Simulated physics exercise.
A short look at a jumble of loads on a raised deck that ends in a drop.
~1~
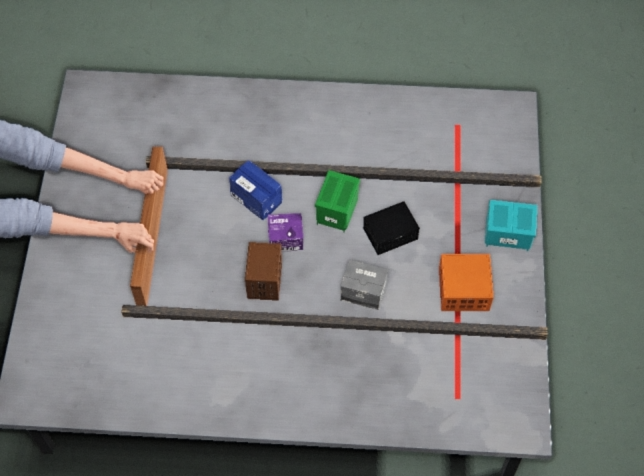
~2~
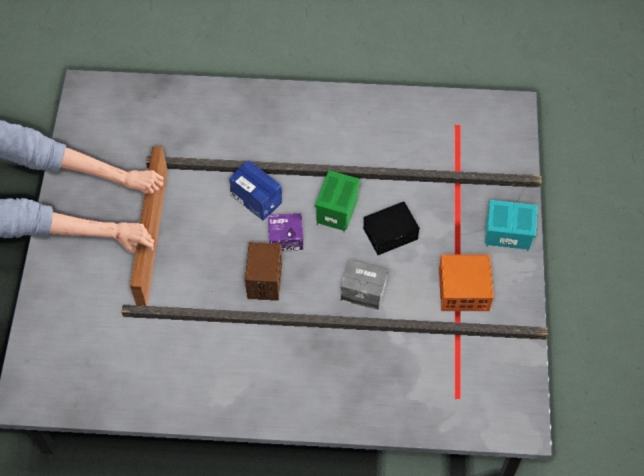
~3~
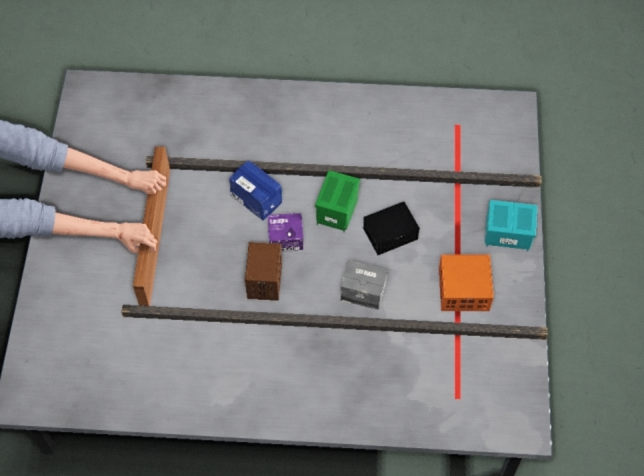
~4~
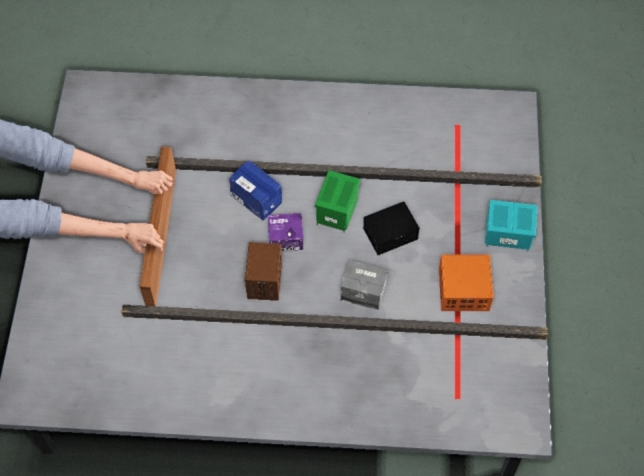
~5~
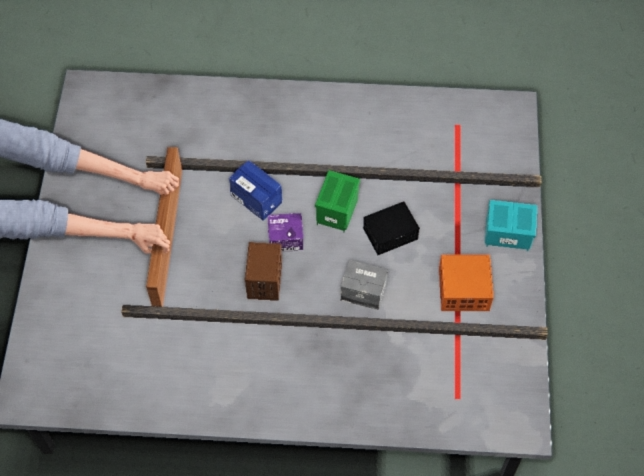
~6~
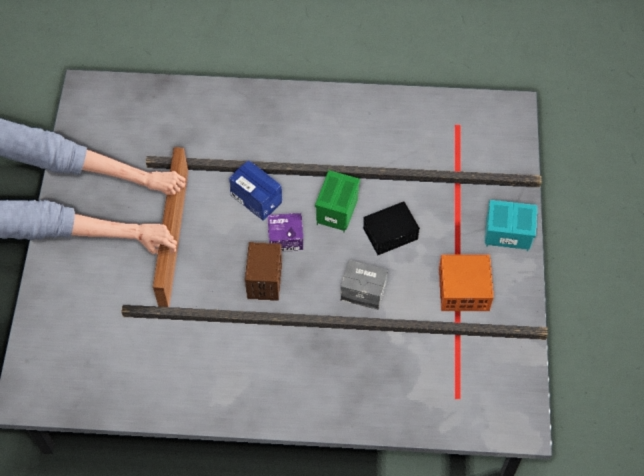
Two hands reaching in from the left hold an upright wooden plank on a grey tabletop, seen from above at a slight tilt against a green floor. Between two dark rails lie blue, purple, brown, green, black and grey boxes, an orange crate over a red line, and a turquoise tote beyond it. The hands slide the plank slightly rightward, touching nothing, while the boxes and camera stay still.
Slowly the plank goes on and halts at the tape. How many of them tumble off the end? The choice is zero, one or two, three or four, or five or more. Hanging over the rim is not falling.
In the end the number that fall off is one or two.
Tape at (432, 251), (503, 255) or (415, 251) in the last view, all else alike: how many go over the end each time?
It would be 0, 5 and 0.
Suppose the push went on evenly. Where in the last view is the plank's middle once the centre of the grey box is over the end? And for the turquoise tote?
For the grey box at (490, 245), for the turquoise tote at (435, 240).
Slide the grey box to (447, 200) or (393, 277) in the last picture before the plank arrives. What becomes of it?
Place by place, it remains up; does not fall.
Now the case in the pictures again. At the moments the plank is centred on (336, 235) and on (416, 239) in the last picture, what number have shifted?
First 6, then 8.
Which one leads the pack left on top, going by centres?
It is the black crate.
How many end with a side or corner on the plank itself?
3 of them.
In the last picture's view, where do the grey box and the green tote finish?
The grey box stops around (511, 296); the green tote around (513, 223).
Early on, none off yet; turquoise tote at rest near (510, 226); orange crate at rest near (465, 283); black crate moving near (394, 229).
Finally, the number that fall off is one or two; lost, orange crate and turquoise tote.
